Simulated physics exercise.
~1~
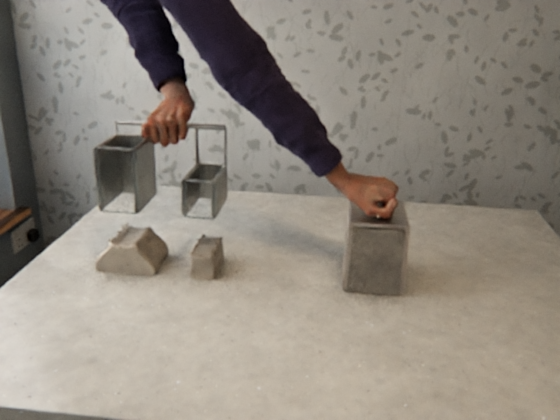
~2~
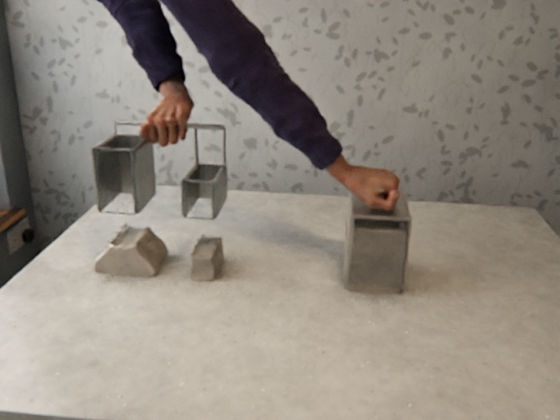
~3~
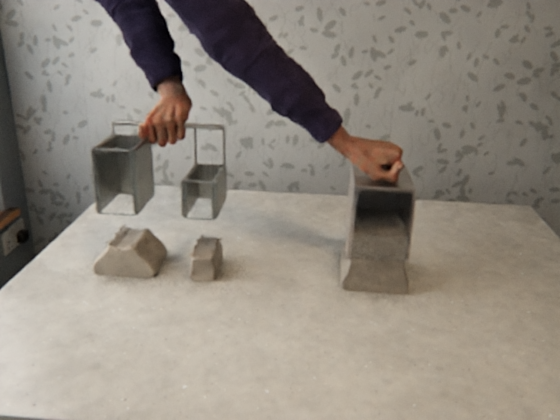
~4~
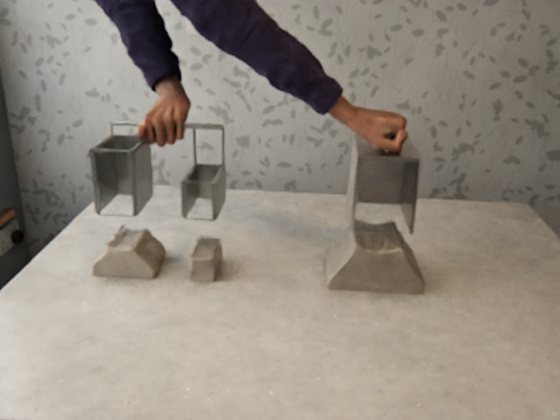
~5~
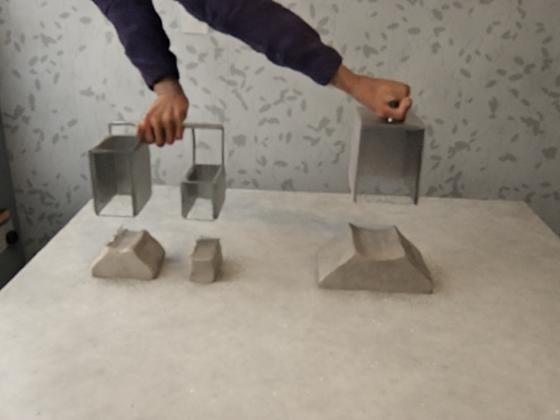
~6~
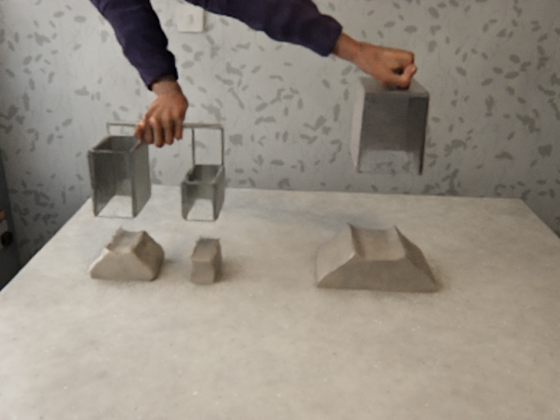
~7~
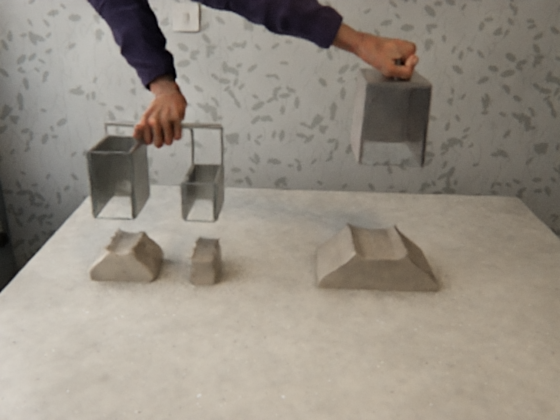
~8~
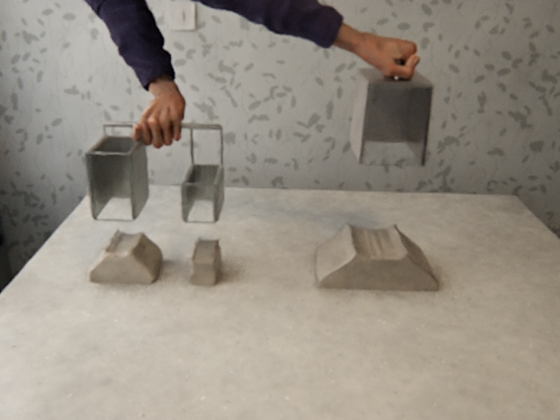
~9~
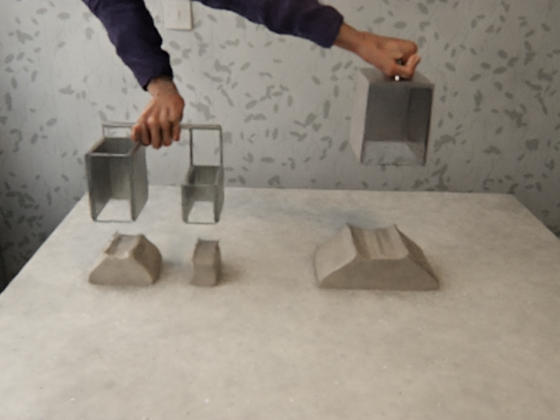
On a pale table, a hand lifts a metal mould and grey clay slumps into a low, wide mound.
